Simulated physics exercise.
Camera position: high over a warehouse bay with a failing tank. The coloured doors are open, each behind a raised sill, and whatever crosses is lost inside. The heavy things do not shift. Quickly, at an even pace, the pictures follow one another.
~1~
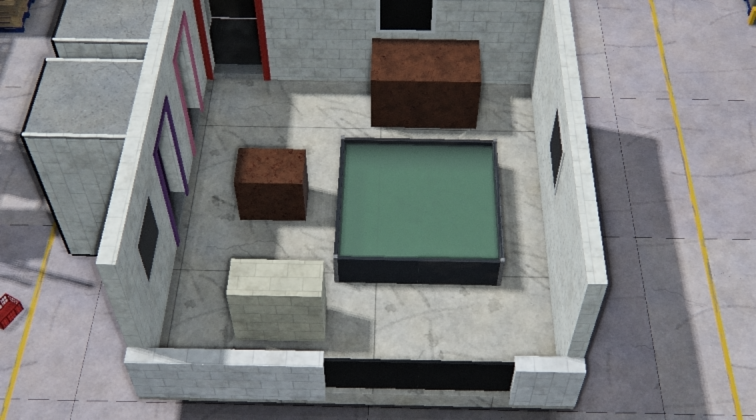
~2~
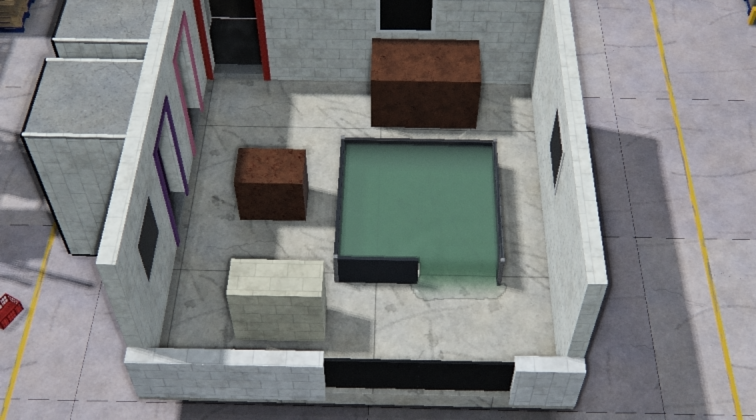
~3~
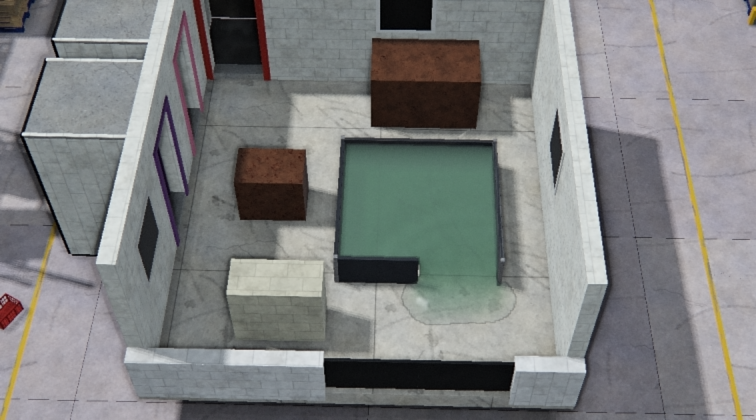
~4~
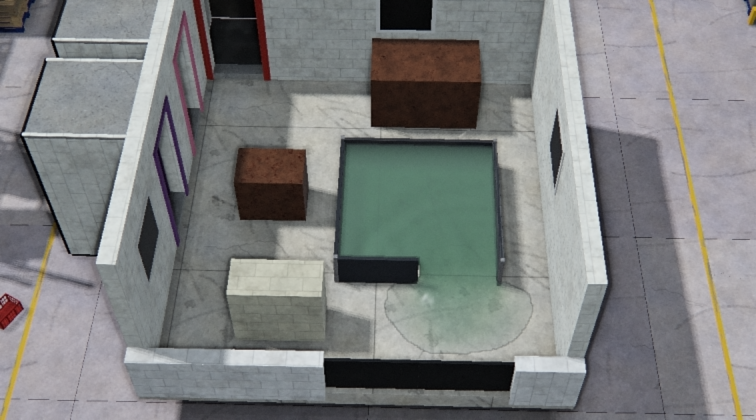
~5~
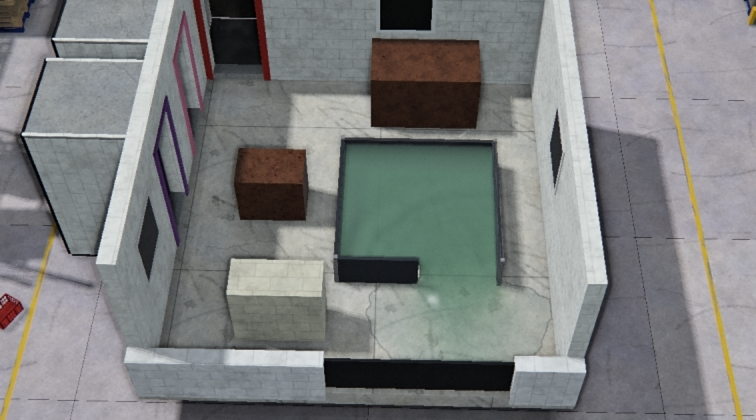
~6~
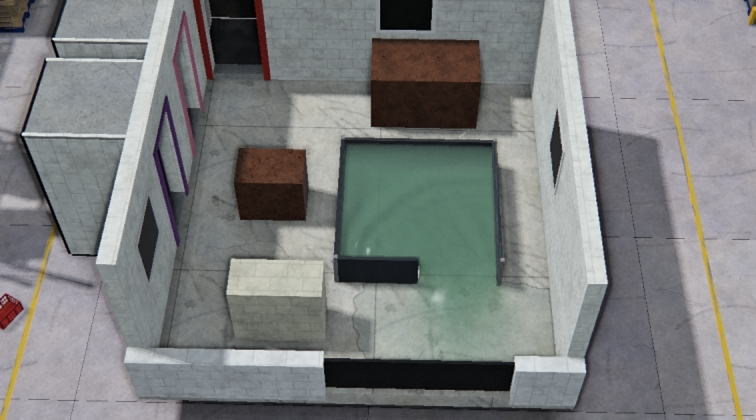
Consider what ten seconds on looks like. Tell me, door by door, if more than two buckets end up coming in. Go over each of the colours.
At the pink door, no, two at most. At the purple door, no, two at most. At the red door, no, two at most.
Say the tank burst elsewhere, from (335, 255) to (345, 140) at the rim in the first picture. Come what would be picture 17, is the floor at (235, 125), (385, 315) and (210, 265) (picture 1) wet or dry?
In turn: Awash, not flooded, awash.
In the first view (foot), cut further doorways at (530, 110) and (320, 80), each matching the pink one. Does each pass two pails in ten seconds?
Well, the first one overshoots and the other one doesn't reach it.
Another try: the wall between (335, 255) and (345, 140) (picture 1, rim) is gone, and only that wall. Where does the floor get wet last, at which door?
That's the red one.
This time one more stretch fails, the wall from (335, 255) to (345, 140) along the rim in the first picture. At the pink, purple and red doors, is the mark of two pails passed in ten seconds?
One by one: Pink door lets more in; purple door passes that mark; red door is over.
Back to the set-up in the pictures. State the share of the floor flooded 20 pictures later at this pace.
I make it 45 per cent.
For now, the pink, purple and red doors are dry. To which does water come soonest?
Soonest: The one in purple.
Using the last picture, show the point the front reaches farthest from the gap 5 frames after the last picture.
I'd put it around (307, 377).
A moment on, water covers 15 % of the floor; the pink door not reached, the purple door not reached, the red door not reached.
Next, water covers 25 % of the floor; the pink door not reached, the purple door not reached, the red door not reached.
Then, water covers 45 % of the floor; the pink door not reached, the purple door not reached, the red door not reached.
Later, water covers 80 % of the floor; the pink door wet at the sill, nothing in, the purple door wet at the sill, nothing in, the red door wet at the sill, nothing in.
In the end, water covers 100 % of the floor; the pink door wet at the sill, nothing in, the purple door wet at the sill, nothing in, the red door under two buckets in.
